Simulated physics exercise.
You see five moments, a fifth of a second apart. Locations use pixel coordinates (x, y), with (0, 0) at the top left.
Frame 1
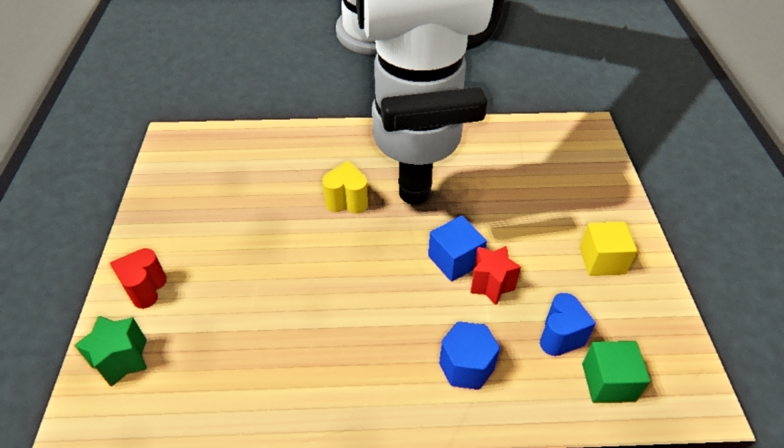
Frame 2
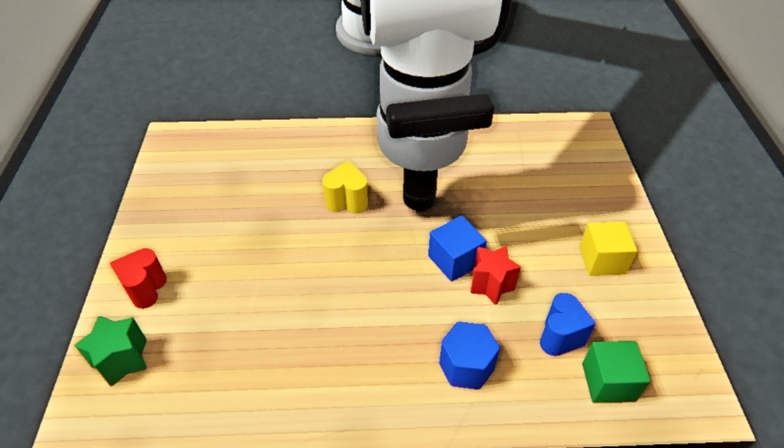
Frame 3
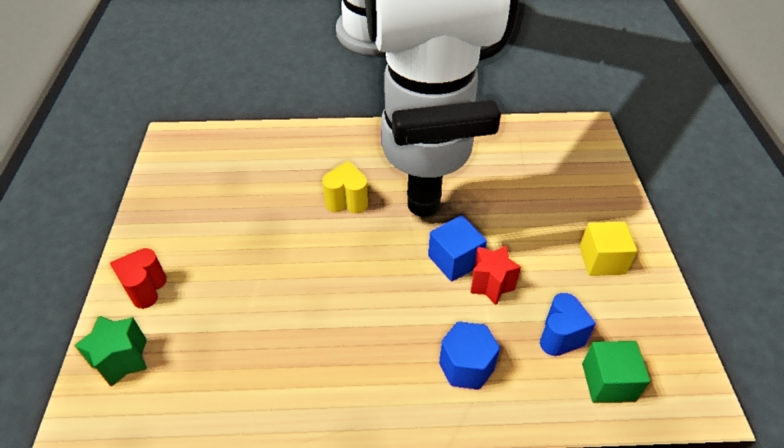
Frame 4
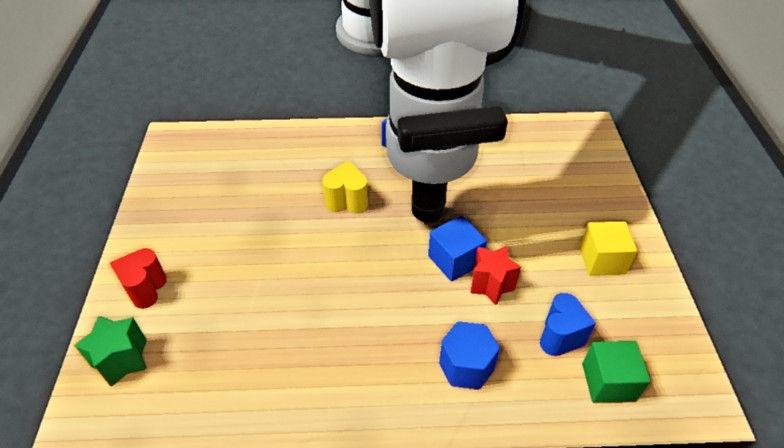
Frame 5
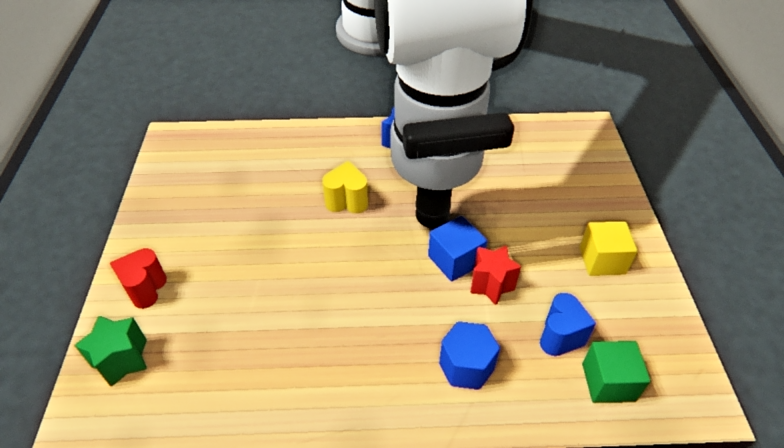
A robot arm inches its black tip toward the blue cube while the coloured blocks stay still.
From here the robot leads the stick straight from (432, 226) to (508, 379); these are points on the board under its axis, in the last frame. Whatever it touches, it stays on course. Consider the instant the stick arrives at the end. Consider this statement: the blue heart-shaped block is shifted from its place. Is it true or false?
The statement is true.
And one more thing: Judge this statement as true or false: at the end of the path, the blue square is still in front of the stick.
Verdict: True.
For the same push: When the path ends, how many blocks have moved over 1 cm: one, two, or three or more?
Three or more blocks.
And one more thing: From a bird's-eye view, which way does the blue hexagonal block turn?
It rotates clockwise.
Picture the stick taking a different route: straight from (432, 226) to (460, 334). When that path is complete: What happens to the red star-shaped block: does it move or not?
It moves.
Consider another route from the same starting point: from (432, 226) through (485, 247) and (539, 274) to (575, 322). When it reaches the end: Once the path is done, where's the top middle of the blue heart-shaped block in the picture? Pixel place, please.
Final place: (573, 336).
The first path, step by step. One third of the way, stick at (454, 262); blue square at (484, 273), turned 15° anticlockwise; red star-shaped block at (532, 291), turned 20° anticlockwise.
Two thirds of the way, stick at (479, 313); blue square at (517, 326), turned 20° anticlockwise; blue hexagonal block at (470, 351), turned 15° clockwise; red star-shaped block at (564, 317), turned 95° anticlockwise; blue heart-shaped block at (605, 323), turned 10° clockwise.
At the end, stick at (510, 370); blue square at (562, 379), turned 45° anticlockwise; blue hexagonal block at (470, 373), turned 70° clockwise; red star-shaped block at (576, 330), turned 140° anticlockwise; blue heart-shaped block at (618, 319).
